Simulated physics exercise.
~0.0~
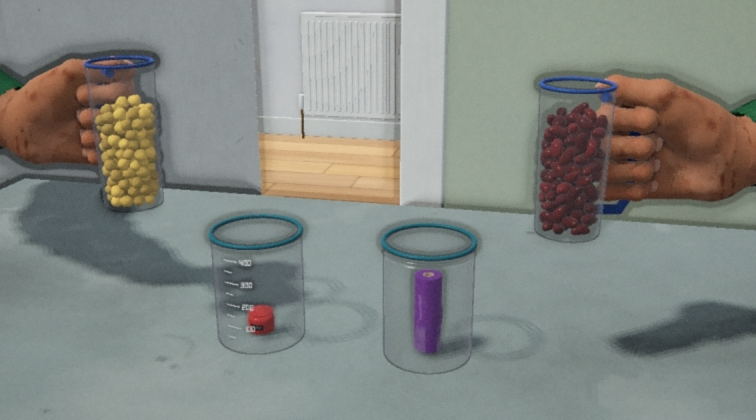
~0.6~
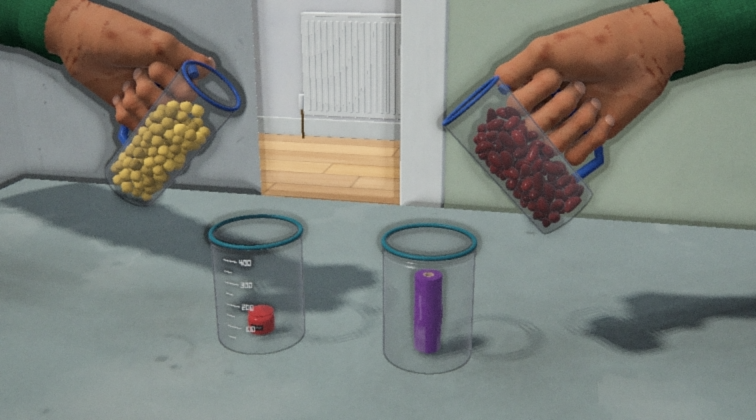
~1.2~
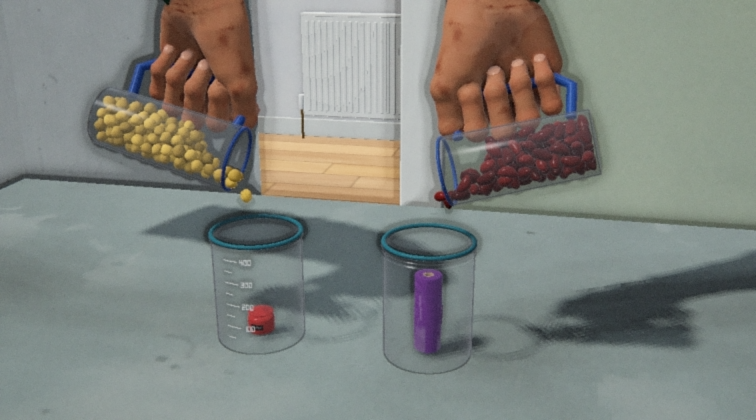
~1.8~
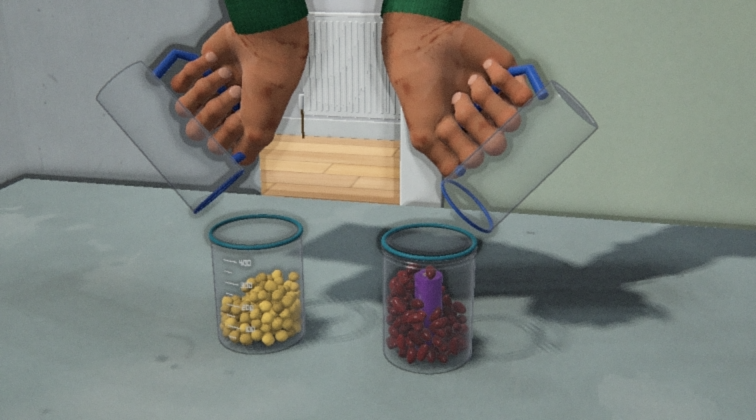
A still, slightly raised view looks across a grey tabletop in a room with a doorway, wooden floor and white radiator behind. Two clear, teal-rimmed containers stand near the middle, the left holding a small red object and the right a tall purple one. A hand on each side holds a clear, blue-handled cup, with yellow pieces on the left and dark red ones on the right. The hands tilt the cups inward until the first pieces spill, then turn them further, emptying them. The yellow pieces bury the red object, while the purple one still shows among the dark red pieces.
